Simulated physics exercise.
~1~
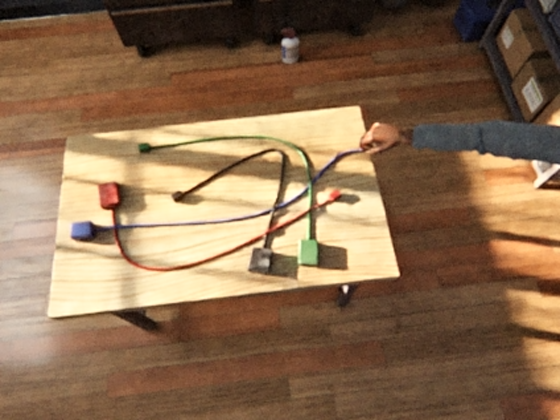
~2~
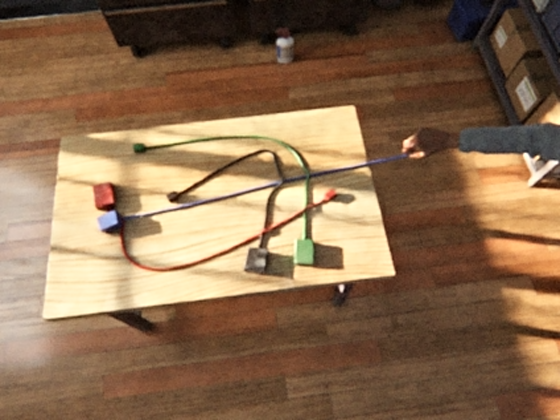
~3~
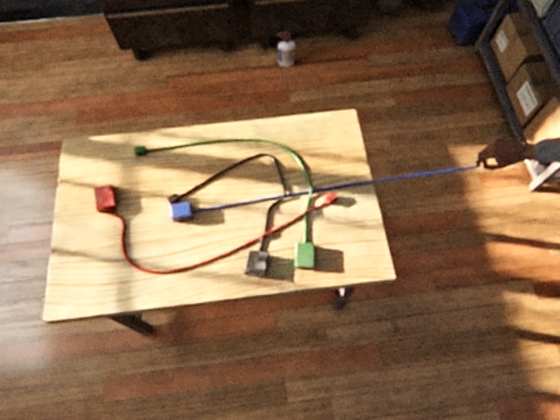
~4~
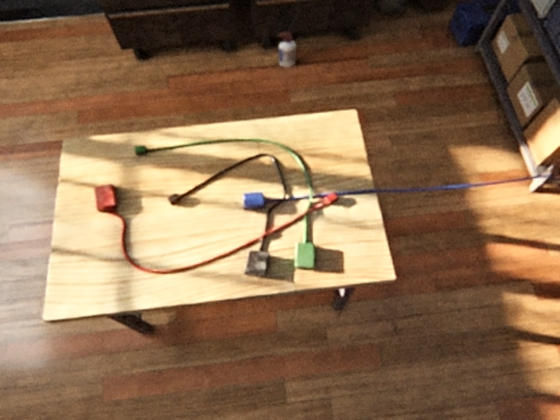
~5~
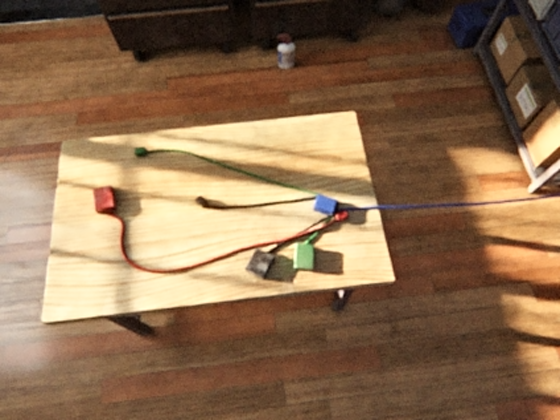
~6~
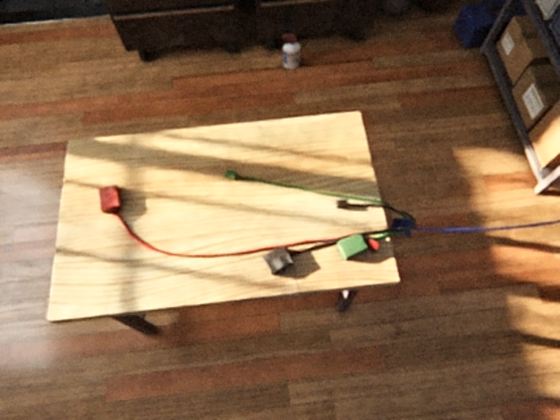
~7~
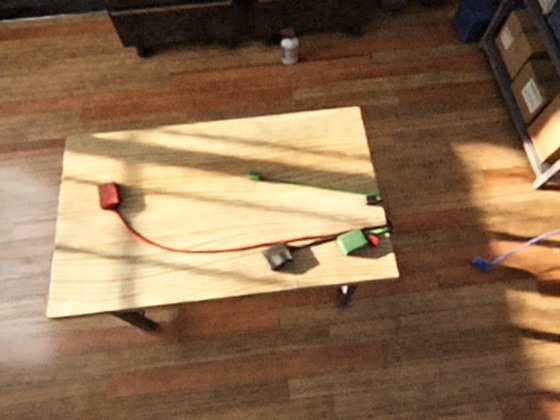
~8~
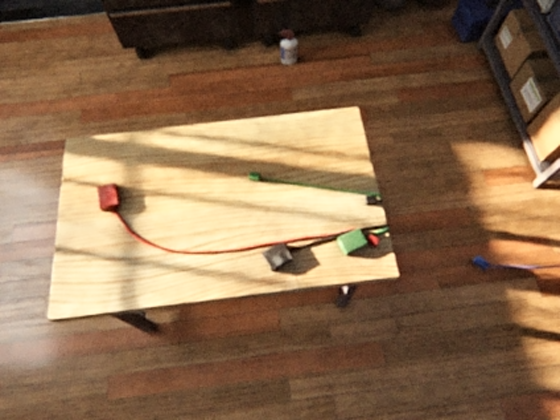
To begin with, four leads with coloured blocks at their ends, blue, black, green and red, lie overlapping on a pale wooden table while a hand grips the blue one at the right. The hand pulls it rightwards and leaves the view, and the blue charger slides across the tabletop beneath the others. Near the right side it catches the black and green leads, dragging their ends along and nudging the red plug. The green charger shifts right as the blue one reaches the edge. Finally the blue charger drops off and rests beyond the table, while the red charger stays put.
